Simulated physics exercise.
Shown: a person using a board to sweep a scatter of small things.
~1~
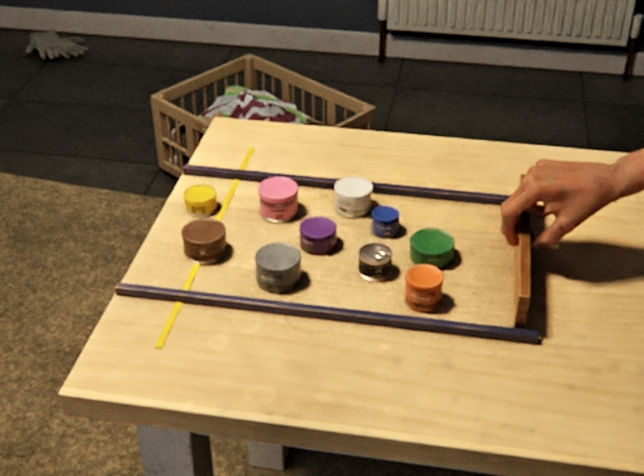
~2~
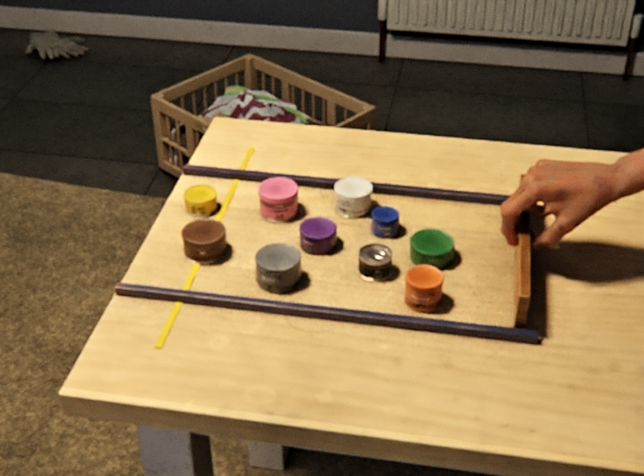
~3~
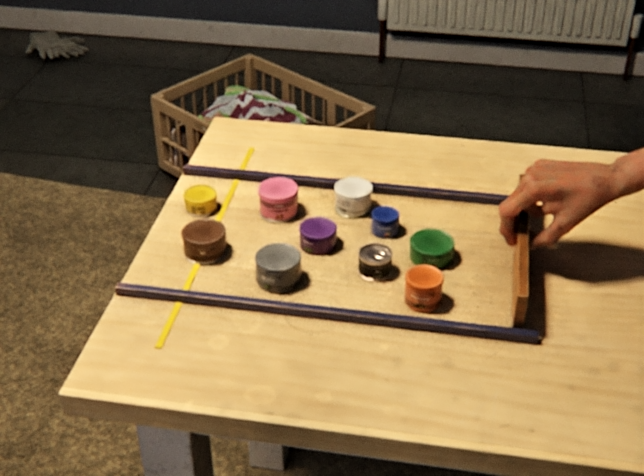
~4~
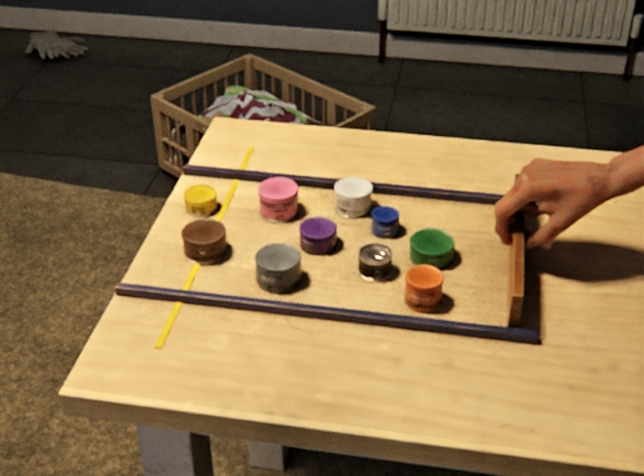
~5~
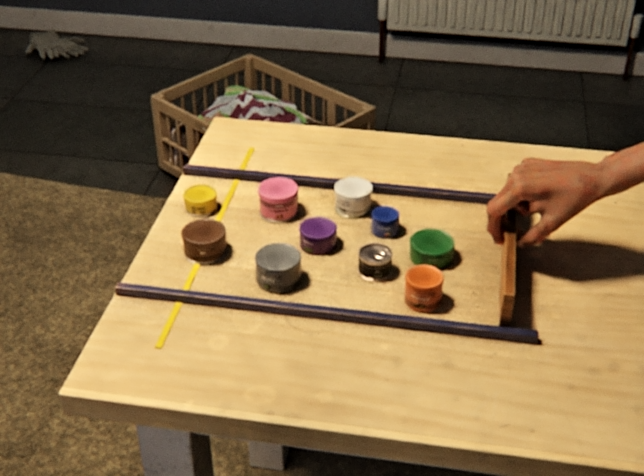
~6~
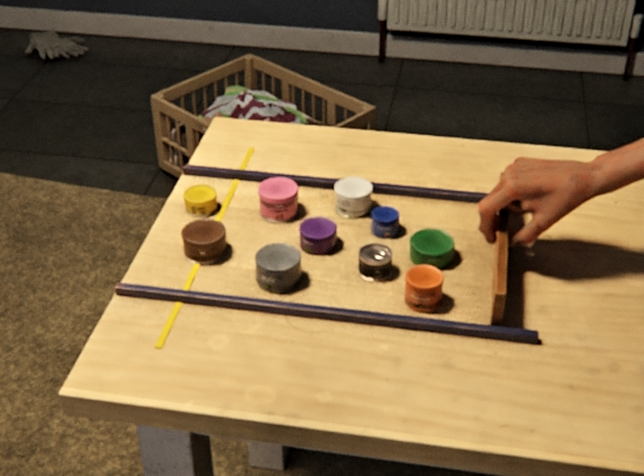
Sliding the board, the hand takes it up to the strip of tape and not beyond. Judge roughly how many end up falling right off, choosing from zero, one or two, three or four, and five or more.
All but one or two remain.
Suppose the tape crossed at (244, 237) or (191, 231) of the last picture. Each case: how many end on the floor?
So it's 0 the first time and 5 the second time.
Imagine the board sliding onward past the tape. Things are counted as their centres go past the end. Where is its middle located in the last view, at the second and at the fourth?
About (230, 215) and about (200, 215).
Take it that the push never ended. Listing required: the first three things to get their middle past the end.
They are the yellow pot, then the brown tin, then the purple tub.
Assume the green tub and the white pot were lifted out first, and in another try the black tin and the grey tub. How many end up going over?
In the first try 0, in the other 1.
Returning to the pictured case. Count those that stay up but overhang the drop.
My count gives 3.
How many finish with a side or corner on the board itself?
Contact count: 5.
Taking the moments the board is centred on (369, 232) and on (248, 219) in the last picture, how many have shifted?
So 5, and at the other place 10.
Soon after, none off yet; yellow pot at rest near (201, 201); brown tin at rest near (205, 242); pink tin at rest near (278, 200).
At rest, the number that fall off is one or two; fallen, brown tin and yellow pot.
